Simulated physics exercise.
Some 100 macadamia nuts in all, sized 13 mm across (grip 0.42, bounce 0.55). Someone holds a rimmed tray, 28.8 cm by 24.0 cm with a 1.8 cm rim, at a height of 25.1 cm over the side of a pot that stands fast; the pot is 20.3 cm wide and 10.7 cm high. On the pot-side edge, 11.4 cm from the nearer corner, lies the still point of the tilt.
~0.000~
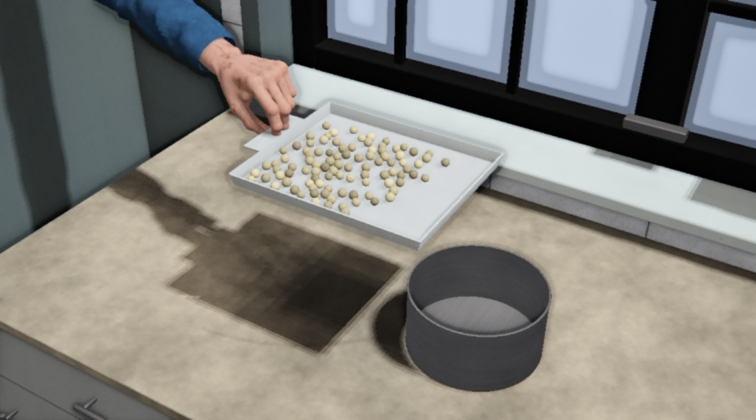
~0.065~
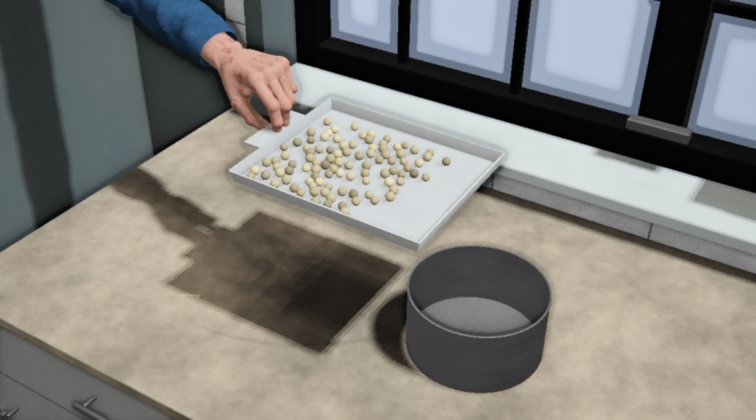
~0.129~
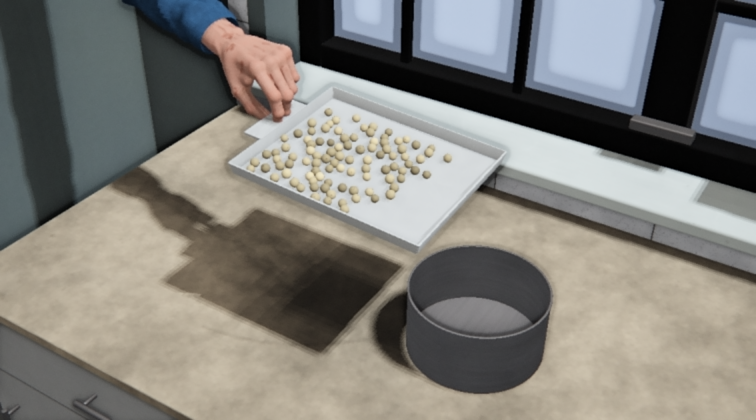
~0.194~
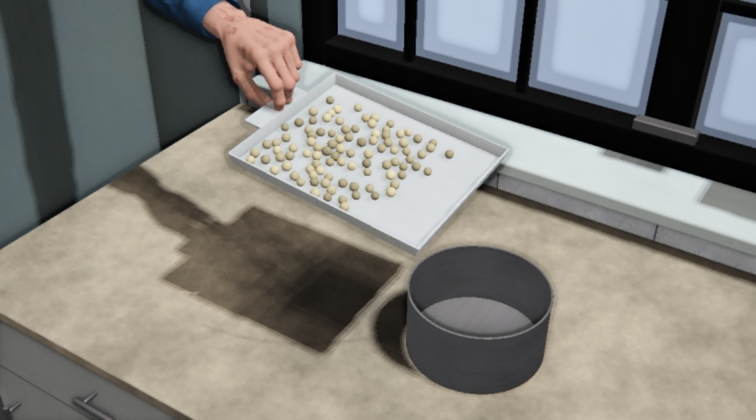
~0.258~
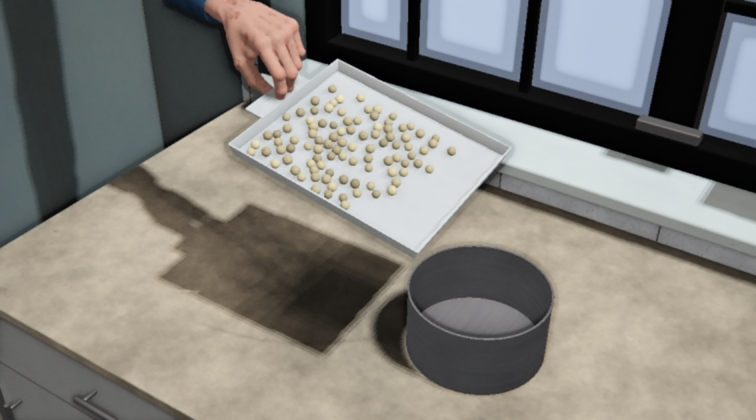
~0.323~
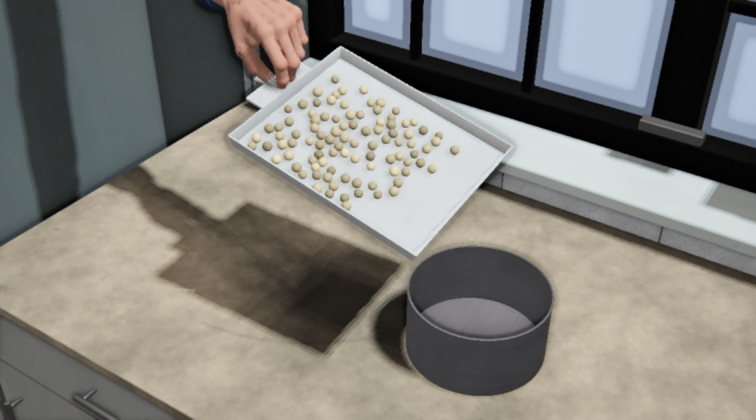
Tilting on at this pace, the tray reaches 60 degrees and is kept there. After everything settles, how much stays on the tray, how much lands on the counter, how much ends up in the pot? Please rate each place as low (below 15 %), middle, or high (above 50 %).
Left on the tray: High, counter: Middle, pot: Low.
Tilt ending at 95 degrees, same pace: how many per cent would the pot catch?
That comes out at some 15 per cent.
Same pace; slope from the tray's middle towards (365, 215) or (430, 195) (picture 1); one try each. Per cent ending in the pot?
About 0 per cent on the first try and 5 per cent on the second.
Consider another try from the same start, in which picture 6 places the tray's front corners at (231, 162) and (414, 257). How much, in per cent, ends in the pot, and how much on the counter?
Final per cent - pot 0, counter 5.
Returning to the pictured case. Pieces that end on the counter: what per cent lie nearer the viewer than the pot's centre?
Share: Some 100 %.
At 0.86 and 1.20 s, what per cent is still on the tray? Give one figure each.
In turn: 95, 70.
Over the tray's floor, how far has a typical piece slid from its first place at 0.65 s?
Around 13 centimetres.
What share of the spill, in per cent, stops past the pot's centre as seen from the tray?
70 per cent.
After 0.65 s, tilt 38 degrees; the tray holds 100 %, the pot 0 %.
After 0.86 s, tilt 52 degrees; the tray holds 95 %, the pot 0 %.
After 1.20 s, tilt 60 degrees; the tray holds 70 %, the pot 5 %.
In the end, at 2.4 s, tray 70 %, counter 25 %, pot 5 %.
